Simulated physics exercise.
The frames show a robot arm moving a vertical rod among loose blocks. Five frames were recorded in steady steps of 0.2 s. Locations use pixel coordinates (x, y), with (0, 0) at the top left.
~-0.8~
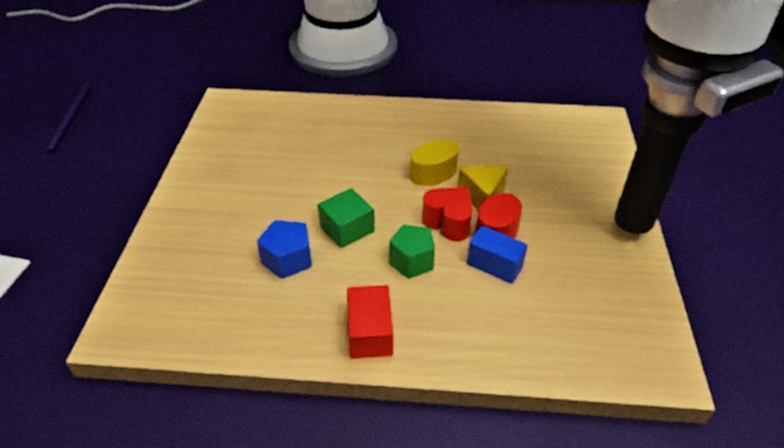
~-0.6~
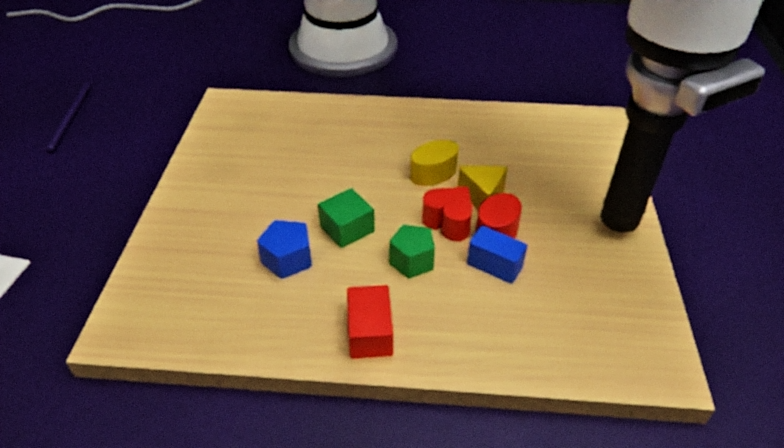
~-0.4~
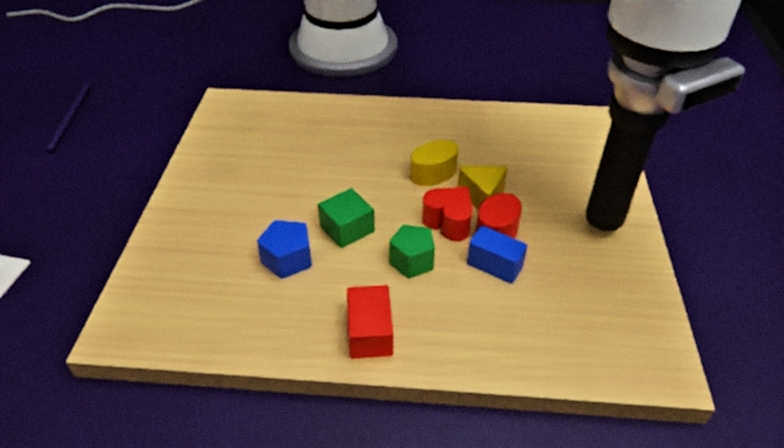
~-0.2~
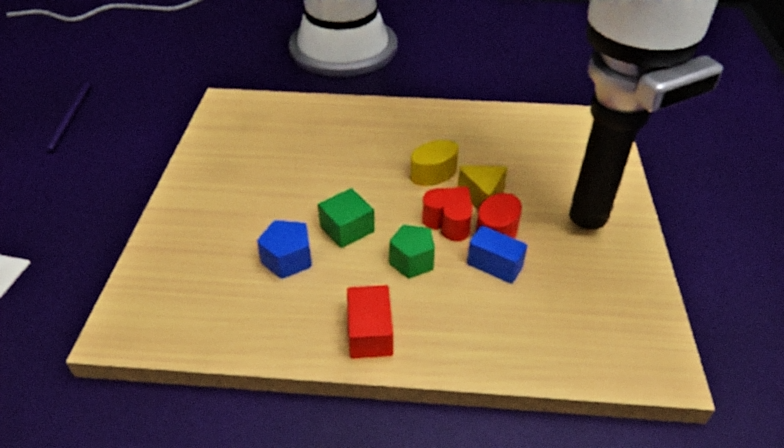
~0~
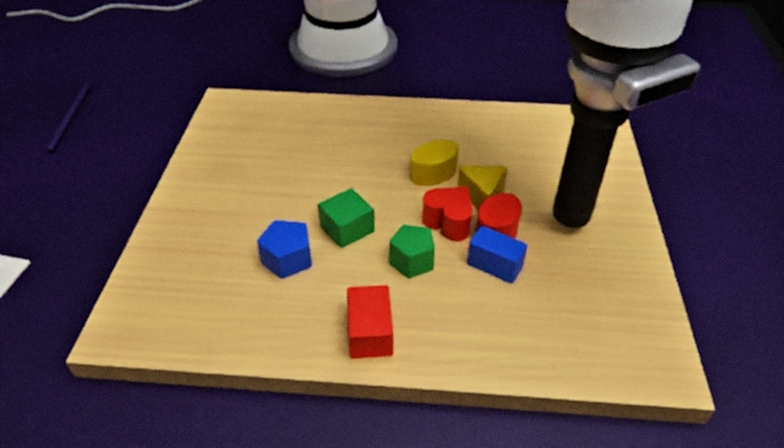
On a wooden board scattered with red, blue, green and yellow blocks, a robot arm slid its upright black rod a short way left from near the right edge, while the blocks stayed still.
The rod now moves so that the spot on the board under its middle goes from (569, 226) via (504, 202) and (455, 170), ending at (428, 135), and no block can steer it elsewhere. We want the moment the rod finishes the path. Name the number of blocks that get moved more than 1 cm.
Put simply, two blocks are moved more than 1 cm.
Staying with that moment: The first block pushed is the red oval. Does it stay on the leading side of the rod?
The red oval slips off.
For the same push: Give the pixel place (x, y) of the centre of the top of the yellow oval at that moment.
The middle of its upper face should be somewhere near (401, 138).
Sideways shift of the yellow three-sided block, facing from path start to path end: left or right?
Side: Left.
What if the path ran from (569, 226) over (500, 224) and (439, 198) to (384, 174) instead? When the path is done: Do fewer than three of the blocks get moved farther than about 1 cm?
I expect not.
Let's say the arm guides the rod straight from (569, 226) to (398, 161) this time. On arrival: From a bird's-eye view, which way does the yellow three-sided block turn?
Spin direction: Counter-clockwise.
What follows on the original path. One third of the way, rod (505, 191); yellow three-sided block (472, 172); red oval (494, 208), turned 20° anticlockwise.
Two thirds of the way, rod (456, 160); yellow oval (409, 142), turned 20° clockwise; yellow three-sided block (429, 161), turned 45° anticlockwise; red oval (494, 208), turned 20° anticlockwise.
At the end, rod (429, 125); yellow oval (401, 138); red heart-shaped block unmoved; yellow three-sided block (428, 160), turned 50° anticlockwise; red oval (494, 208), turned 20° anticlockwise.
